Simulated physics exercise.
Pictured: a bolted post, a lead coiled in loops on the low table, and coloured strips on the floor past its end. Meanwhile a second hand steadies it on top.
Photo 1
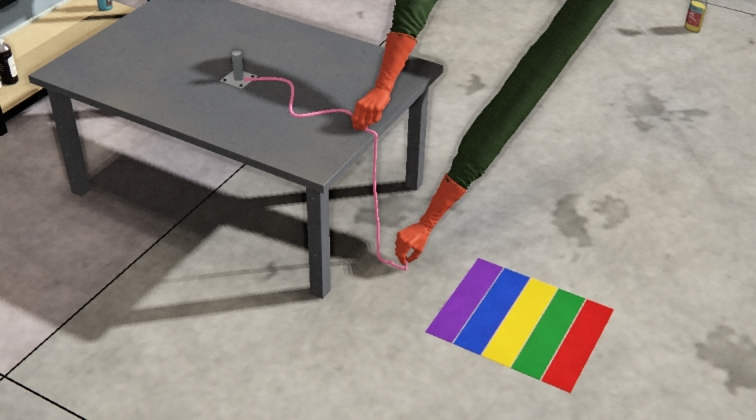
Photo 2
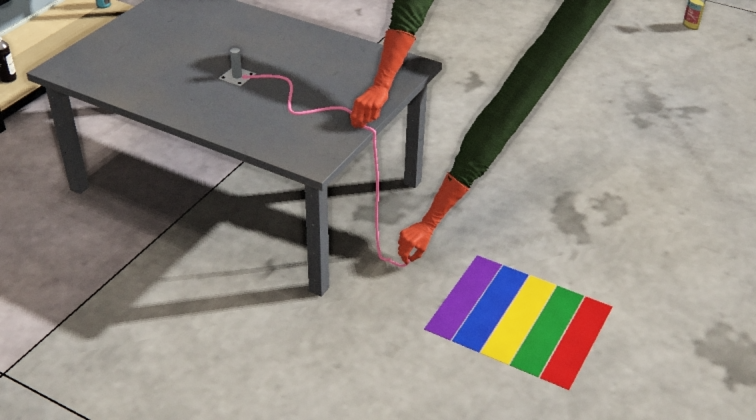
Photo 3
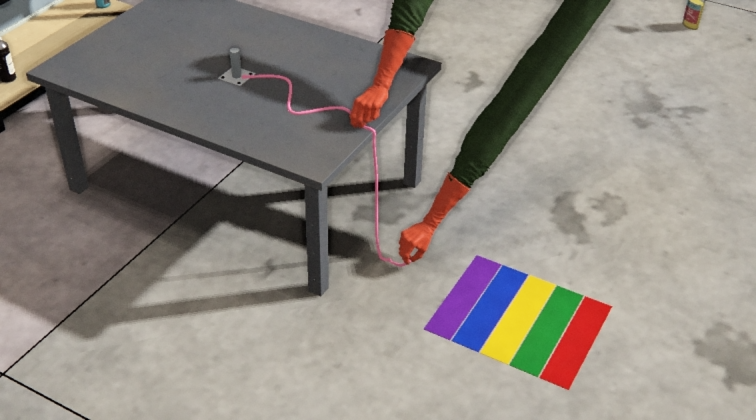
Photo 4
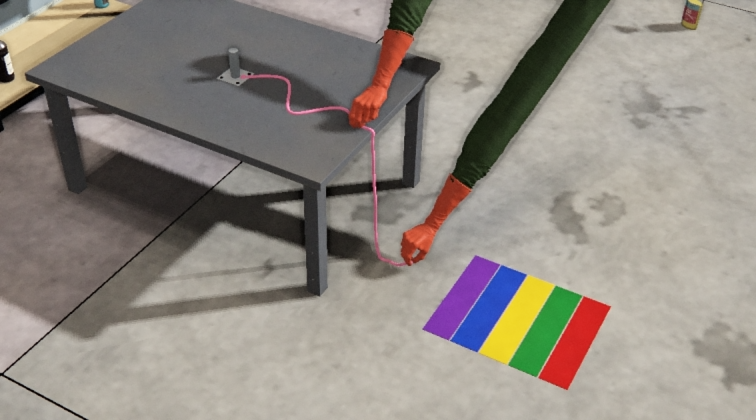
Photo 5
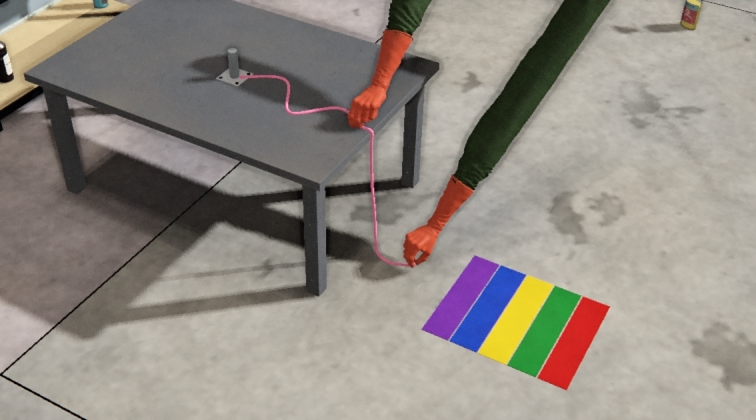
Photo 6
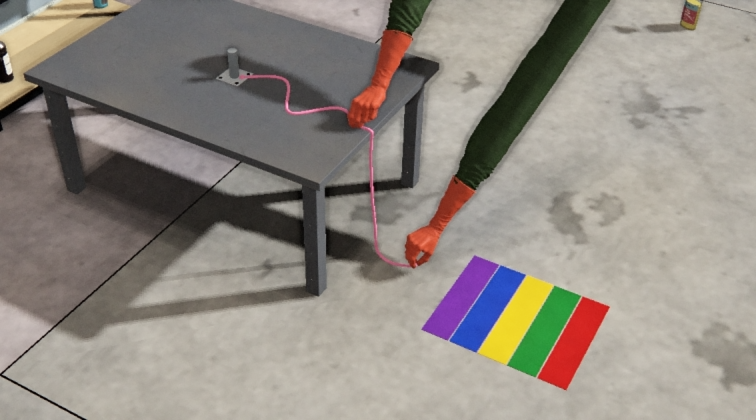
The lower end of a pink cord, held by an orange-gloved hand near the floor, shifts very slightly right beside purple, blue, yellow, green and red stripes. Through to the close, the other gloved hand stays at the grey table's edge, and the cord's bends back to a small metal post barely change.
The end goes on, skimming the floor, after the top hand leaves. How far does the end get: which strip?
As far as the green strip.
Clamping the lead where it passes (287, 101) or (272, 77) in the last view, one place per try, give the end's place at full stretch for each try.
(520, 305); (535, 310).
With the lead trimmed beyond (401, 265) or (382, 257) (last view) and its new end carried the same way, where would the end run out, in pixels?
Roughly (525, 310), (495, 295).
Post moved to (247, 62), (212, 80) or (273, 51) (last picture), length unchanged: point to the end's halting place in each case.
Somewhere near (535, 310), (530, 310) and (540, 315), in that order.
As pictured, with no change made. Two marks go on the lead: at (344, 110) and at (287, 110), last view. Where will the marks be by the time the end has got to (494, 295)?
The first at (372, 133), the second at (325, 107).
Soon after, end near (494, 295); over blue.
After that, end near (528, 308); over yellow.
At the stop, end near (549, 317); over green. The end stops over the green strip.
